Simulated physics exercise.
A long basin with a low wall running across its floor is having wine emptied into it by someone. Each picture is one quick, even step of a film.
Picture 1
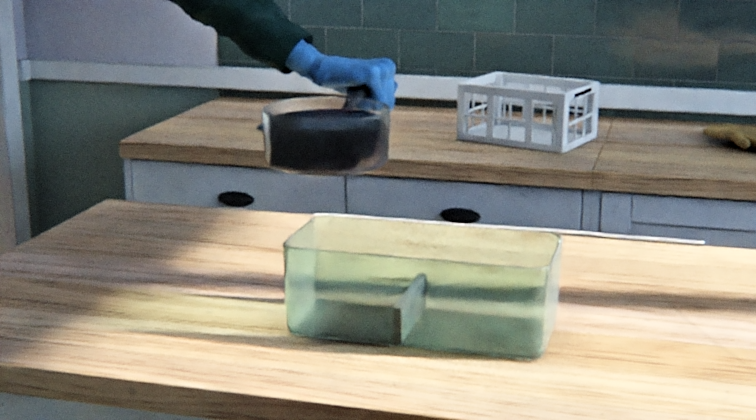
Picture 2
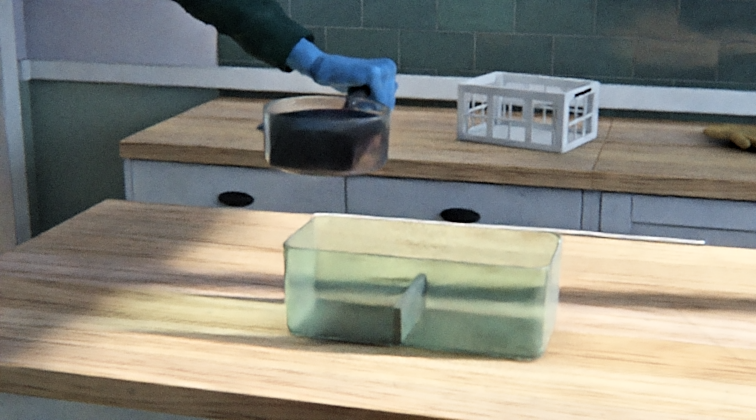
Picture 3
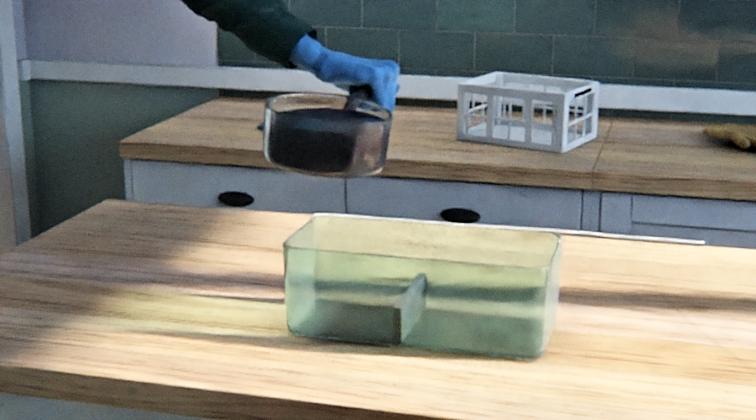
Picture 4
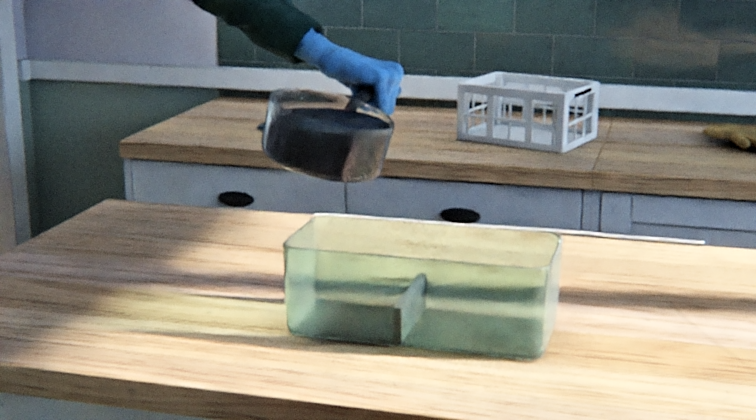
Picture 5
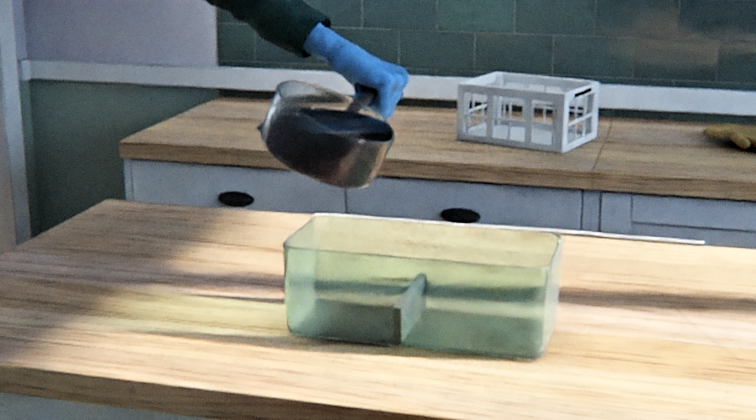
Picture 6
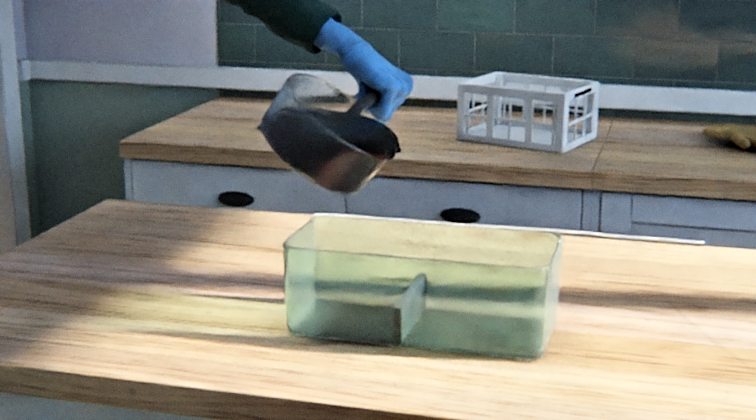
A blue-gloved hand steadily tilting a clear container of dark liquid rightward above a long, pale green basin on a wooden counter.
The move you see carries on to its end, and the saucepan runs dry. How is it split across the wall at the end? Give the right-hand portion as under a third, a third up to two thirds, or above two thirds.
The part right of the wall will probably range from one third to two thirds.
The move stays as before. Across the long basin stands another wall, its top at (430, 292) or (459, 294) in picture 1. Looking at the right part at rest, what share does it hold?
Note: Roughly 30 % in case one, 15 % in case two.
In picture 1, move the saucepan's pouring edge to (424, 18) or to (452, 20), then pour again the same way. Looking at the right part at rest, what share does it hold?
75 % and 70 %.
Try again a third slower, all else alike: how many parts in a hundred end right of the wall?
It comes to around 65 per cent.
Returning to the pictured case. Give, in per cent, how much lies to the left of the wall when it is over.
About 45 per cent.
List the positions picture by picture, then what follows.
Tilt 0°; pouring edge (387, 113); surface from (271, 116) to (386, 123); the long basin's rim runs from (299, 232) to (556, 253); the wall's top is at (411, 291), in the first frame.
Tilt 2°; pouring edge (388, 115); surface from (272, 116) to (387, 124), in the second frame.
Tilt 7°; pouring edge (390, 121); surface from (272, 114) to (388, 126), in the third frame.
Tilt 14°; pouring edge (391, 130); surface from (274, 113) to (390, 128), in the fourth frame.
Tilt 24°; pouring edge (392, 142); surface from (273, 113) to (391, 136); 1 per cent is over the edge, in the fifth frame.
Tilt 37°; pouring edge (389, 155); surface from (273, 109) to (382, 140); 6 per cent is over the edge, in the sixth frame.
A moment on, the saucepan is tipped right over and 14 per cent is still to pour, 11 is left of the wall and 38 right of it.
Next, the saucepan is tipped right over and 2 per cent is still to pour, 39 is left of the wall and 49 right of it.
Then the saucepan is tipped right over and 0 per cent is still to pour, 44 is left of the wall and 48 right of it.
Later the saucepan is tipped right over and 0 per cent is still to pour, 47 is left of the wall and 50 right of it.
Finally, 47 per cent lies left of the wall, 50 right of it and 3 outside.
